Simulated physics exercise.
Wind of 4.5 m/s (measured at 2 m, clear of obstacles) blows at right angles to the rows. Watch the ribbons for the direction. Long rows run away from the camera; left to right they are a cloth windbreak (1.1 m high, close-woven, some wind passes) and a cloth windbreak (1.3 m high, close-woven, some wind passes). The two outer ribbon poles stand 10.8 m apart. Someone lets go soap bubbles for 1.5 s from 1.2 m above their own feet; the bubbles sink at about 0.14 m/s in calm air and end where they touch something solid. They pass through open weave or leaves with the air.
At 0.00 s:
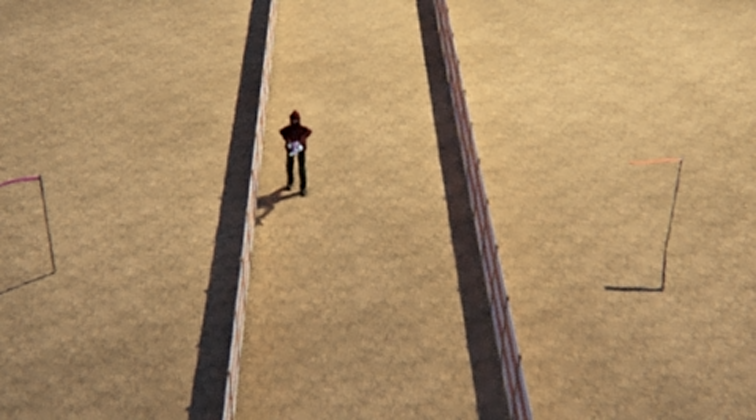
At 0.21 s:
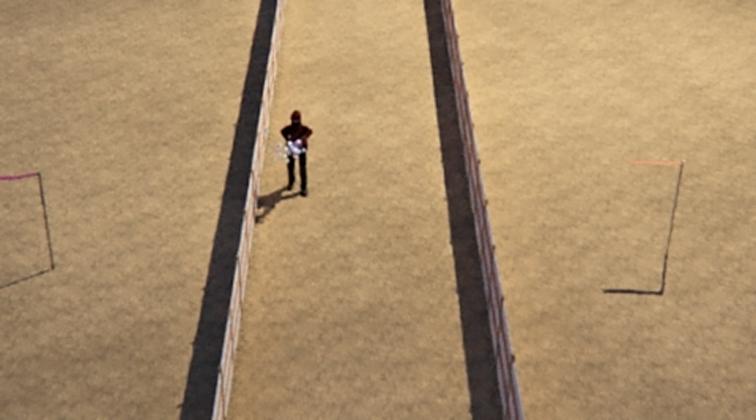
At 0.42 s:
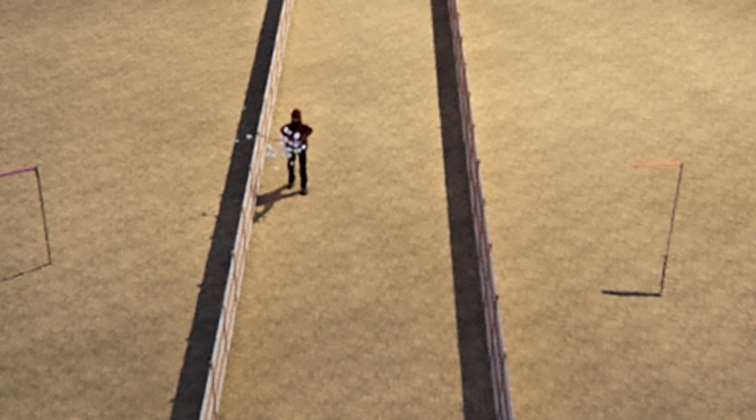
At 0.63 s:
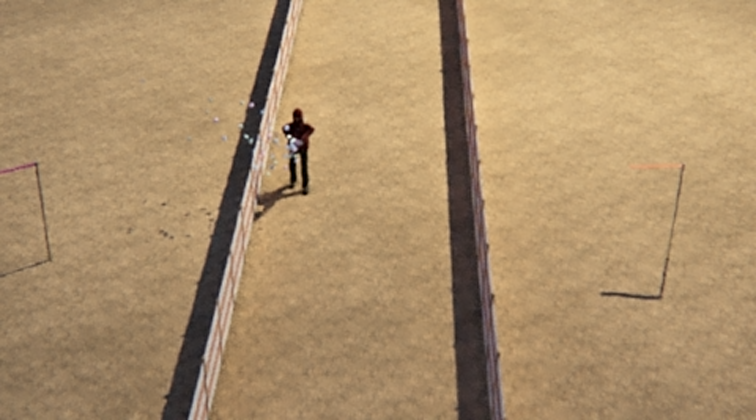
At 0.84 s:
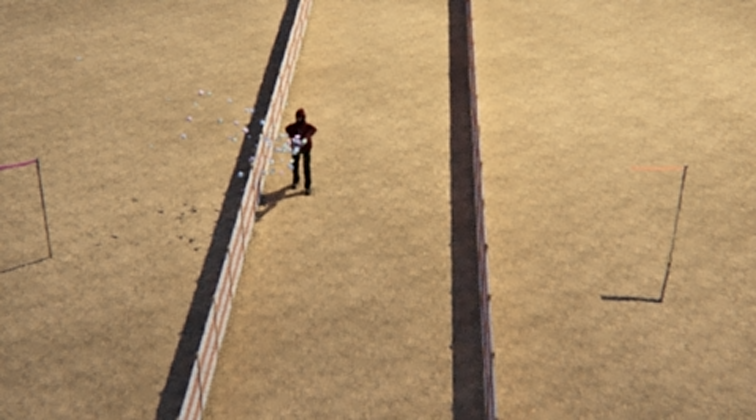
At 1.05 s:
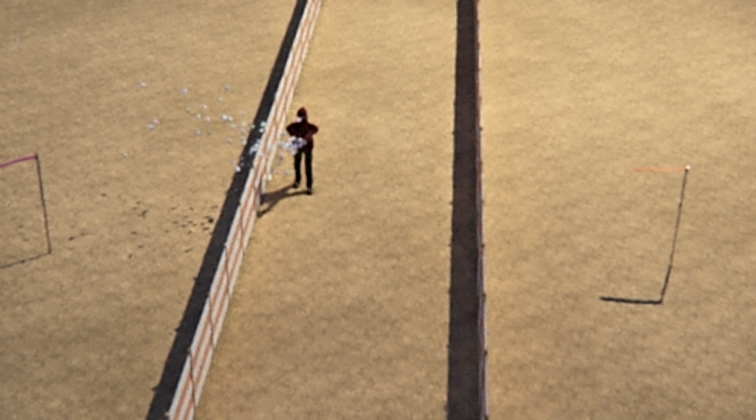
White bubbles start as a small cluster at the waist of a person in dark red standing between two long cloth fences on sandy ground, then drift left across the nearer fence. They spread into a widening, scattered trail, while the view shifts slightly and the pole ribbons stream left.
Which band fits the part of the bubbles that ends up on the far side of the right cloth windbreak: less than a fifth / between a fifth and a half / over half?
The share that finishes beyond it is not even a fifth.
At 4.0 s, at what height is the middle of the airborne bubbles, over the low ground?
Roughly 1.2 m up.
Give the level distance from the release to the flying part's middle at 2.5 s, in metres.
About 2.5 m.
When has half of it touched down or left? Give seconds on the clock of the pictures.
At about 8.0 s.
After 2.5 s, 0 % is beyond the right cloth windbreak; 1 % has touched down or left; the middle of what still flies is 1.2 m above the low ground, near (159, 140).
After 4.0 s, 0 % is beyond the right cloth windbreak; 11 % has touched down or left; the middle of what still flies is 1.1 m above the low ground, near (17, 140).
After 8.0 s, 0 % is beyond the right cloth windbreak; 48 % has touched down or left.
After 20.0 s, 0 % is beyond the right cloth windbreak; 99 % has touched down or left.
After 45.0 s, 0 % is beyond the right cloth windbreak; 100 % has touched down or left.
